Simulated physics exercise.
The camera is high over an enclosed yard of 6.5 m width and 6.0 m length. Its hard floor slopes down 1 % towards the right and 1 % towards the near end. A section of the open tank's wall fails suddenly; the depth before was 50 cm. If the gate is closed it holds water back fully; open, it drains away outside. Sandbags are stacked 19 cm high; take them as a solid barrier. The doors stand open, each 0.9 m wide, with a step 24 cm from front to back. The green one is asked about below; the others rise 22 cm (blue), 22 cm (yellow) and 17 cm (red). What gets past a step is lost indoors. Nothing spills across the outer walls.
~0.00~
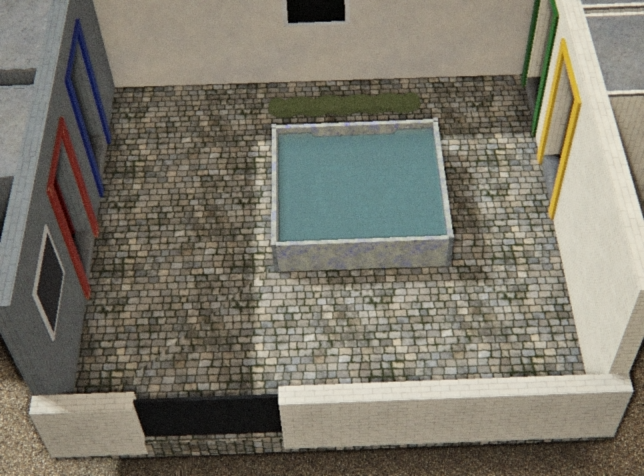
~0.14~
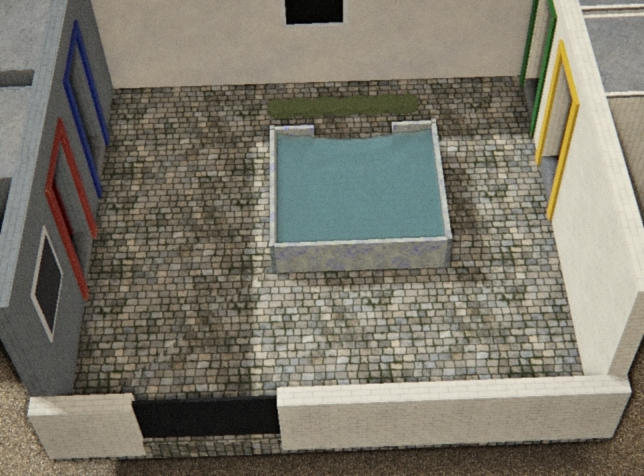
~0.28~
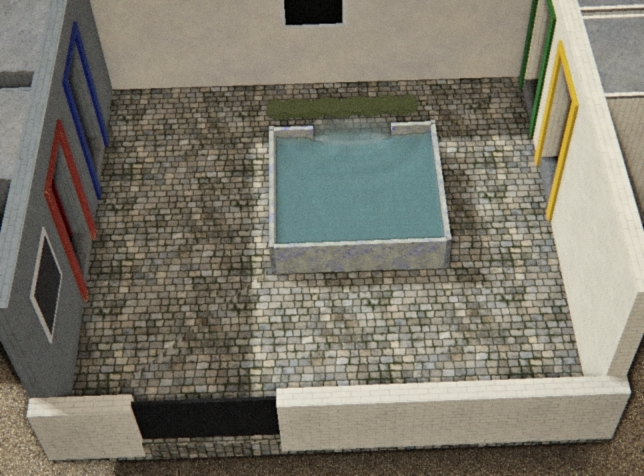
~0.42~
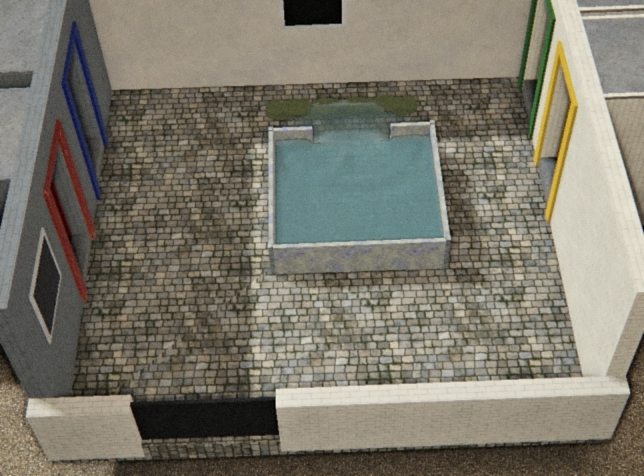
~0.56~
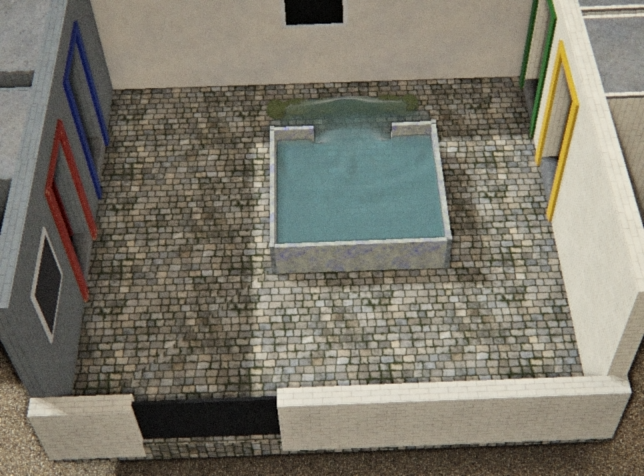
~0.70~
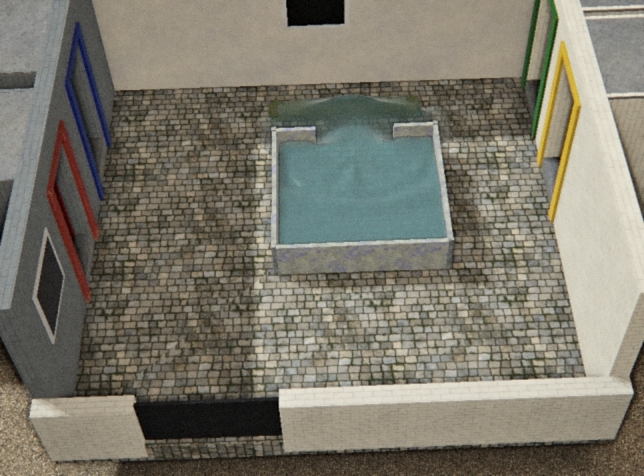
A raised tank's far wall opens and water pours out onto the stone-paved yard behind.
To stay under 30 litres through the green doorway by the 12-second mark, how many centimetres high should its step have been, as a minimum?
At least 14 cm or so.
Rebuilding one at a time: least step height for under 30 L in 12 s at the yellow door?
Roughly 8.0 cm at yellow.
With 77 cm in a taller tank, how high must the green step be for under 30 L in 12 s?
About 26 cm.
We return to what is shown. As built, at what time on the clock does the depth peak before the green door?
Around 2.6 s.
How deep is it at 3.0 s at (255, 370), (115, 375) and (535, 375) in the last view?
Roughly 0, 0 and 0 cm, in turn.
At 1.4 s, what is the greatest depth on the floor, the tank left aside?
Up to some 38 cm.
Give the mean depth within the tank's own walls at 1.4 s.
About 38 cm.
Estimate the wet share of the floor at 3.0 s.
About 45 per cent.
After 1.4 s water covers 20 % of the floor, deepest (38 cm) near (356, 125); it has not reached the green door.
After 3.0 s water covers 45 % of the floor, deepest (26 cm) near (356, 125); 19 cm at the green door, 0 litres in over its 23 cm step.
After 12.0 s water covers 95 % of the floor, deepest (14 cm) near (571, 304); 7 cm at the green door, 0 litres in over its 23 cm step.
At the green door as built, the water arrived by 1.5 s and peaked near 21 cm at 2.6 s.
With a step of 12.5 cm, 46 litres would have come in within the 12 s; with 17 cm, 10 litres. So under 30 litres takes about 14 cm.
